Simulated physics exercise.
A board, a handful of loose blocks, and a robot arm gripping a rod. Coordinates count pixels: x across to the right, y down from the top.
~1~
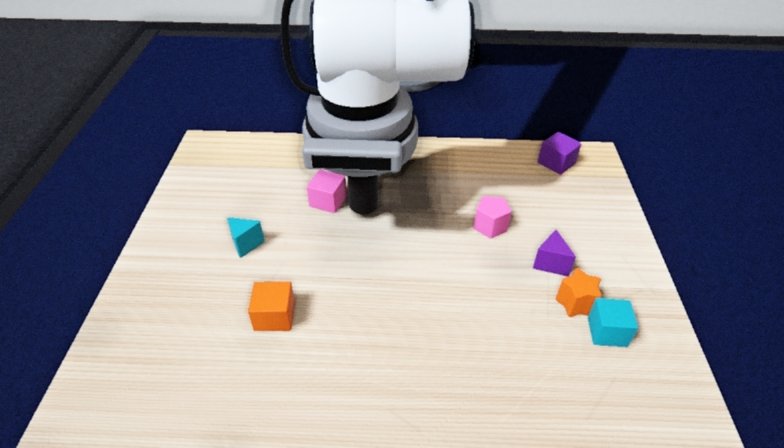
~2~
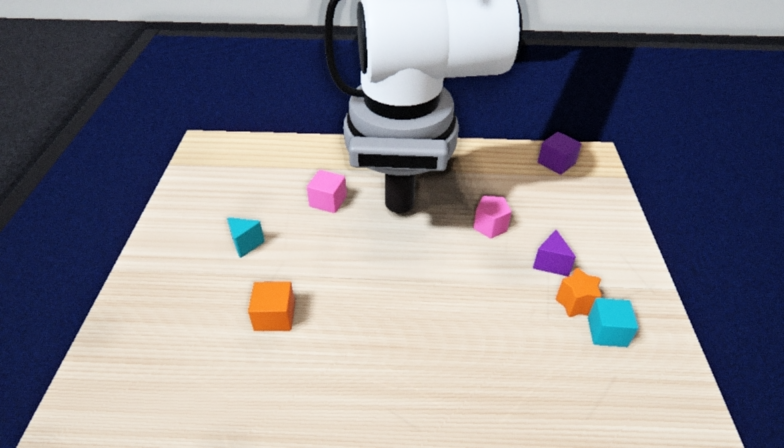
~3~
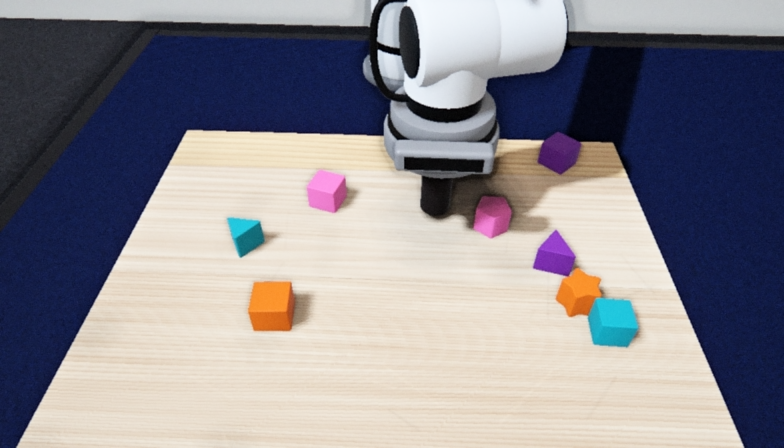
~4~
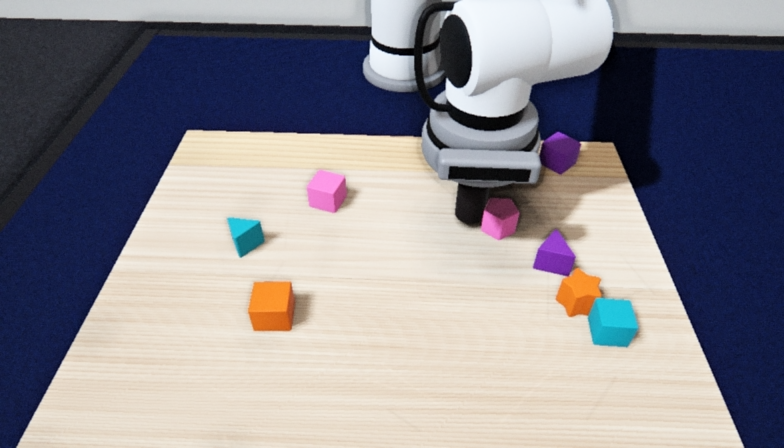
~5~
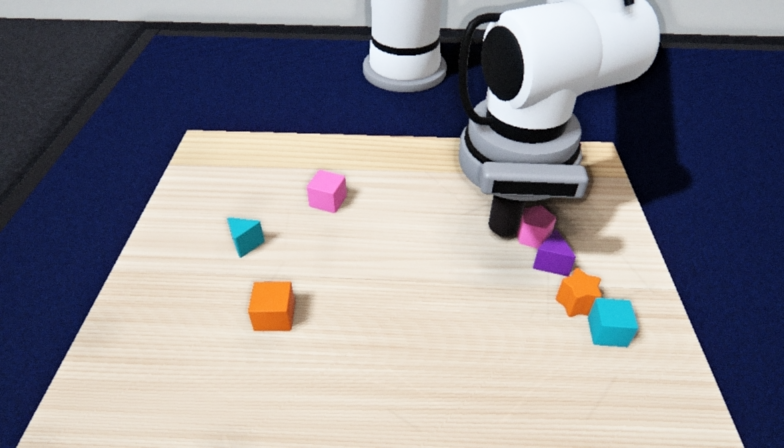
A robot arm moves its rod right and pushes the pink pentagonal block beside the purple triangle.
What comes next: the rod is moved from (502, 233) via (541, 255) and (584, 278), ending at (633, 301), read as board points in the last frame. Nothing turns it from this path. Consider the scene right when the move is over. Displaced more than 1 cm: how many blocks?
Total: Two.
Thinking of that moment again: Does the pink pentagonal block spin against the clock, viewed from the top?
That would be a yes.
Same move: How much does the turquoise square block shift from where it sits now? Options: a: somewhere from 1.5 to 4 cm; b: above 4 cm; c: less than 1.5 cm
My answer is option c.
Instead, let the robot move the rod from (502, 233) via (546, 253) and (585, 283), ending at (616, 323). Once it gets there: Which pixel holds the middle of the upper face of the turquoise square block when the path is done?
The spot you're after is about (628, 335) in the image.
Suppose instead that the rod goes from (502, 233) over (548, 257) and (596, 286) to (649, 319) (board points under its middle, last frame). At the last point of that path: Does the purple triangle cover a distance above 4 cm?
I expect so.
What follows on the original path. One third of the way, rod (544, 248); pink pentagonal block (572, 223), turned 40° anticlockwise; purple triangle (572, 250), turned 20° clockwise.
Two thirds of the way, rod (588, 272); pink pentagonal block (574, 223), turned 50° anticlockwise; purple triangle (621, 273).
At the end, rod (636, 294); pink pentagonal block (574, 223), turned 50° anticlockwise; purple triangle (673, 297); orange star block not moved; turquoise square block not moved.
